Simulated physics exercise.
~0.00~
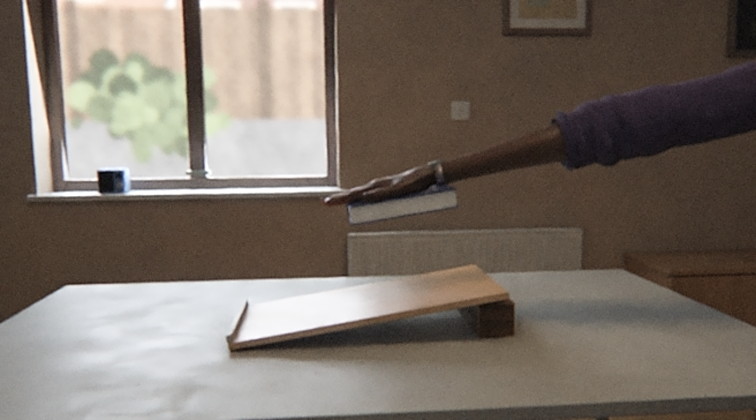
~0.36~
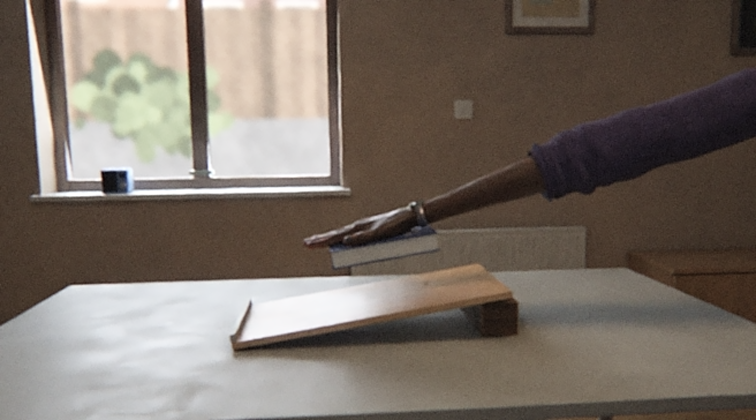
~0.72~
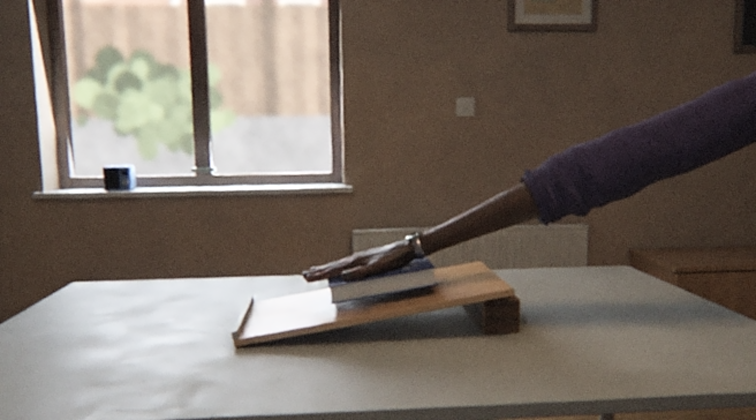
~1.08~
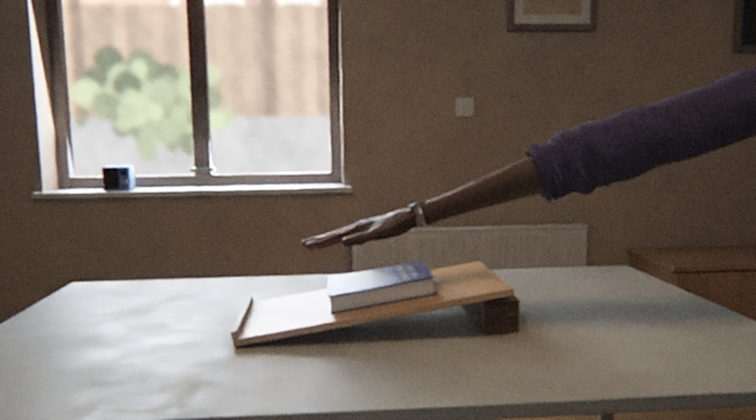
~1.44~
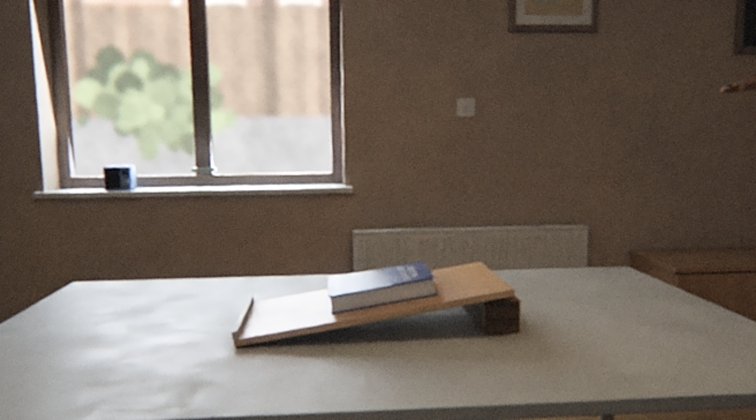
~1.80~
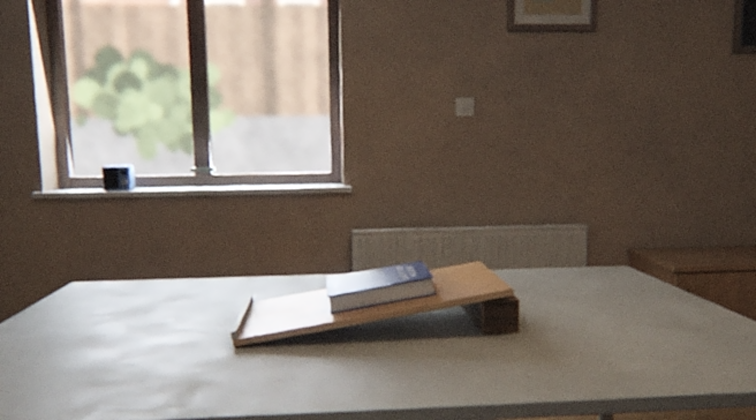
A blue book was lowered by a hand onto a sloping wooden board on a table, moving slightly left and down, then the hand let go and drew back to the right, and the book stayed still where it was put.
